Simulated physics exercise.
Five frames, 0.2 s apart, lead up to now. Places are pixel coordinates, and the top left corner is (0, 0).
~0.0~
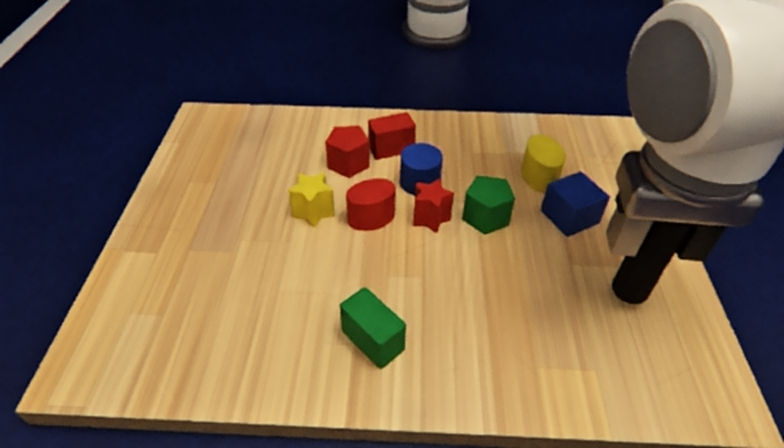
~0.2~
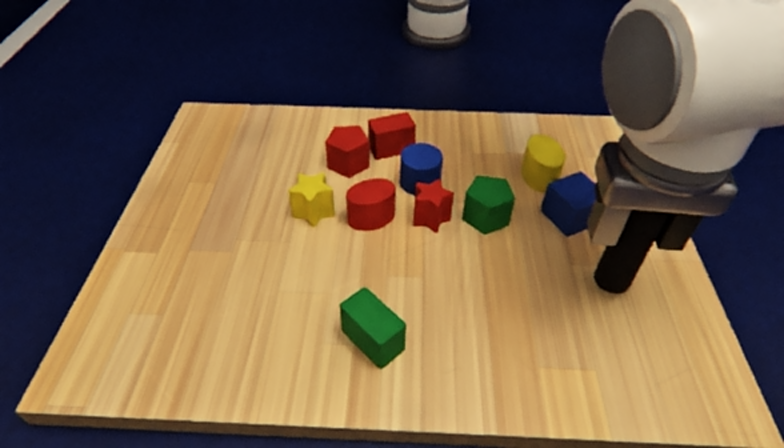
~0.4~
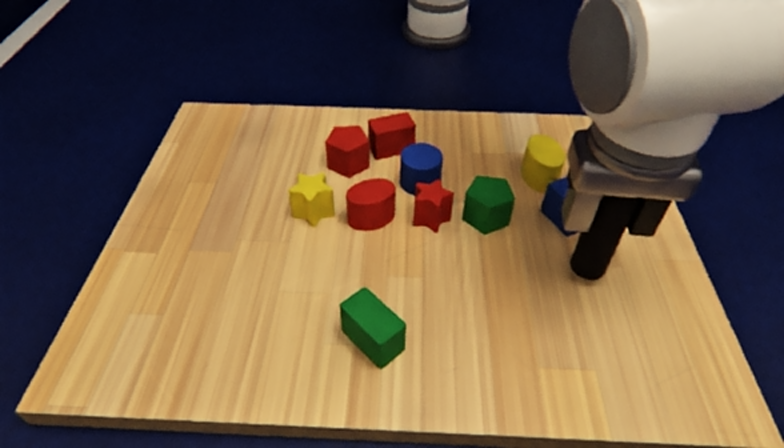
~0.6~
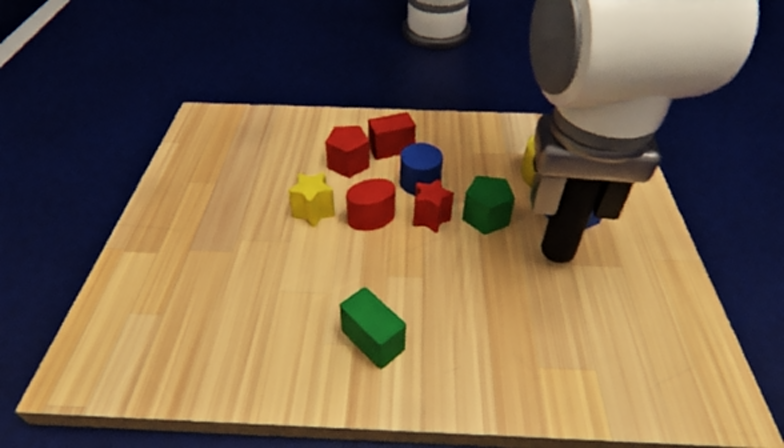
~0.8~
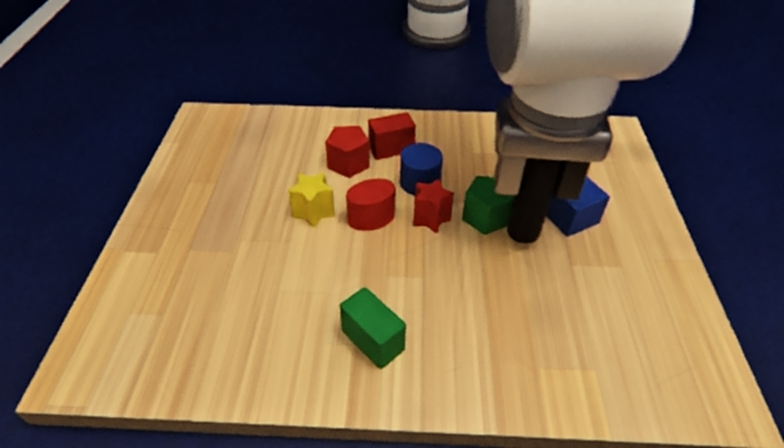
A white robot arm with a black tip moved steadily left and slightly away across a wooden board, passing in front of the blue and yellow blocks to the green five-sided one, while the blocks barely moved.
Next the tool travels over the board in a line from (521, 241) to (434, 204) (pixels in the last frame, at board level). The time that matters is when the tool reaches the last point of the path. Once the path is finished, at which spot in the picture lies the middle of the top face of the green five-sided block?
In the picture, that point is around (441, 154).
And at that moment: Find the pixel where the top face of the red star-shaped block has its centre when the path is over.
The centre of its top face lies at (402, 185).
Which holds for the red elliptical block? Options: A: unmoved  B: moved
I'll go with B - moved.
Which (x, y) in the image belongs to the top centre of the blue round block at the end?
Pixel (402, 140).
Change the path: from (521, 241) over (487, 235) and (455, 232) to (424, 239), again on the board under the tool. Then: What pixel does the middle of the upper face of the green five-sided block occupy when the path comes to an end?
That would be at about pixel (471, 178).
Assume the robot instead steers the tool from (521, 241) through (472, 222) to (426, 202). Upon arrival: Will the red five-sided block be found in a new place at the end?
I believe not.
What follows on the original path. Halfway along, tool at (477, 213); green five-sided block at (459, 172), turned 15° clockwise.
At the end, tool at (435, 195); red elliptical block at (359, 191), turned 15° anticlockwise; blue round block at (402, 140); red star-shaped block at (402, 185), turned 30° anticlockwise; green five-sided block at (441, 154), turned 35° clockwise.
